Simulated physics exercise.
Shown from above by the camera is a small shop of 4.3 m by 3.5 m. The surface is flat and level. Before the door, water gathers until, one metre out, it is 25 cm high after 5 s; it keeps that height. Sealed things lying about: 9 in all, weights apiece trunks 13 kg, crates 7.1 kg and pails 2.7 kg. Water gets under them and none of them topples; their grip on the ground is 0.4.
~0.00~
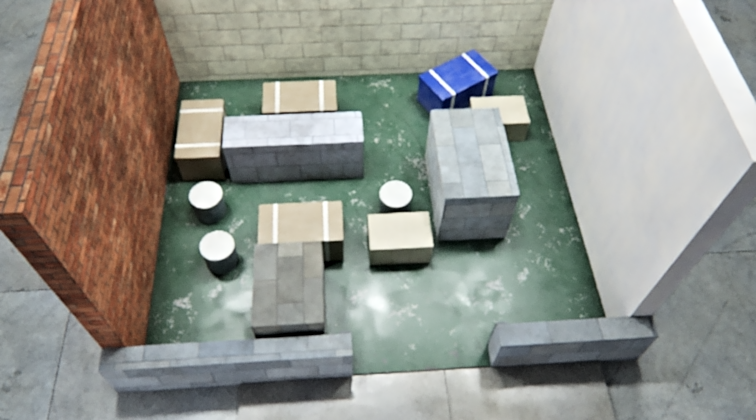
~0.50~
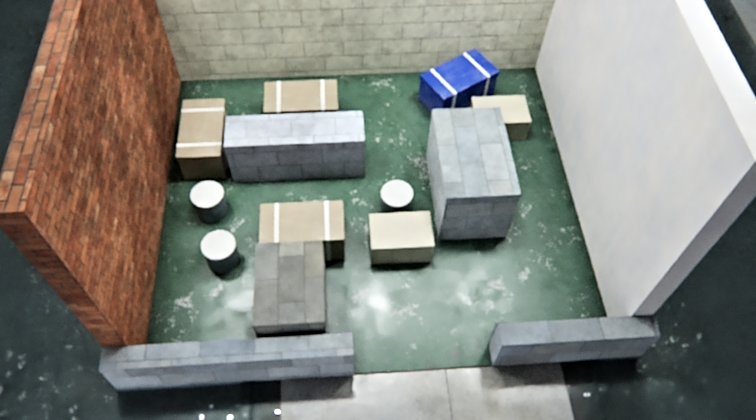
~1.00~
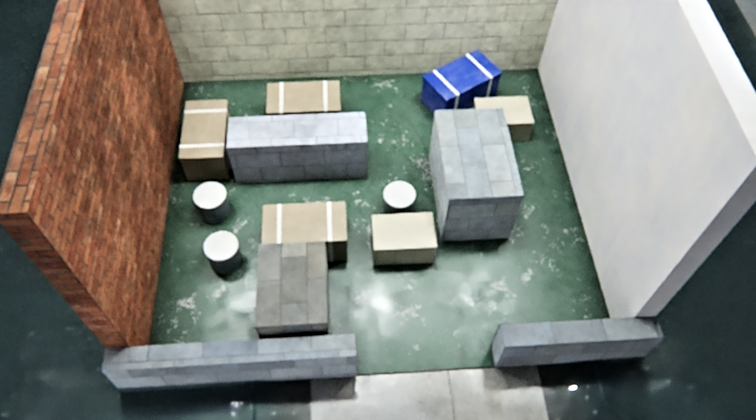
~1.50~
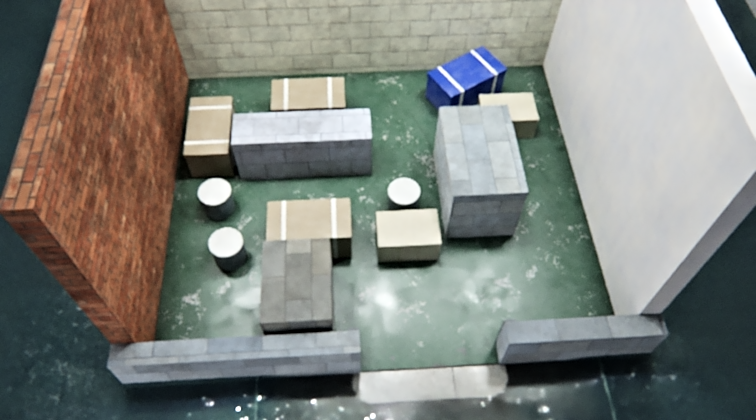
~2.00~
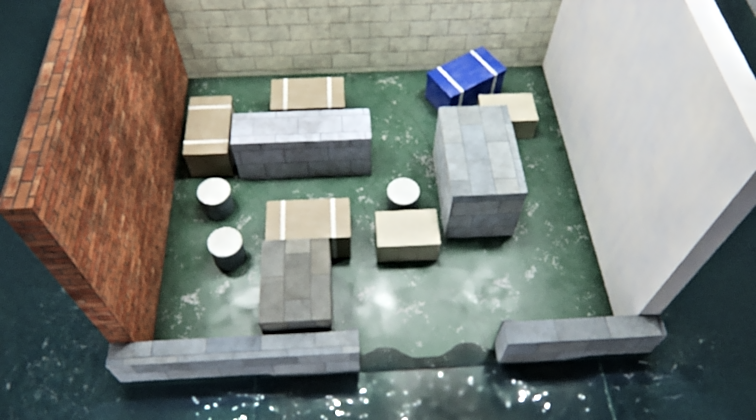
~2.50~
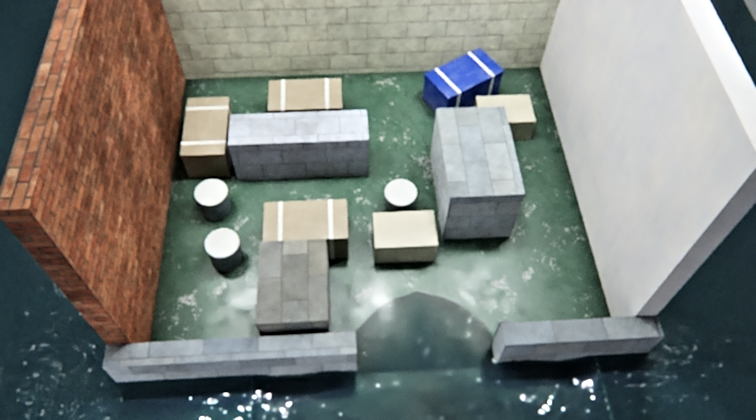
Dark water spreads over the grey paving outside a small open-topped shop, closing around its low front walls and covering the pale slab before the doorway. It then creeps through the gap in a rounded patch onto the green floor, while the crates, pails and blue trunk inside stay put.
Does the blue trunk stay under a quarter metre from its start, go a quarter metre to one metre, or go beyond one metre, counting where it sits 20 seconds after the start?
It should cover a short stretch.
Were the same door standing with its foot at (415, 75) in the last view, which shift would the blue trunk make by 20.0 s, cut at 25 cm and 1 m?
In that case the blue trunk is nudged along.
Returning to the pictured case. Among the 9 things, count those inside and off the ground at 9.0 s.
Just then, the number is 8.
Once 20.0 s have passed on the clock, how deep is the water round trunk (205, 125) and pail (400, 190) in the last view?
Around 22 cm and 21 cm.
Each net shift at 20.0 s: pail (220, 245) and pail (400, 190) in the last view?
Respectively 200 and 200 centimetres.
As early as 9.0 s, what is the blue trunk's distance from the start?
By that time, close to 40 cm.
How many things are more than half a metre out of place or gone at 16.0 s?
The number by then is 8.
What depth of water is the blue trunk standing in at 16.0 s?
Somewhere close to 19 cm.
After 4.0 s the blue trunk is near (464, 72), 0.0 m from its start, aground; 1 afloat.
After 9.0 s the blue trunk is near (499, 85), 0.4 m from its start, afloat; 8 afloat.
After 16.0 s the blue trunk is near (528, 81), 0.7 m from its start, afloat; 9 afloat.
After 20.0 s the blue trunk is near (529, 79), 0.7 m from its start, afloat; 9 afloat.
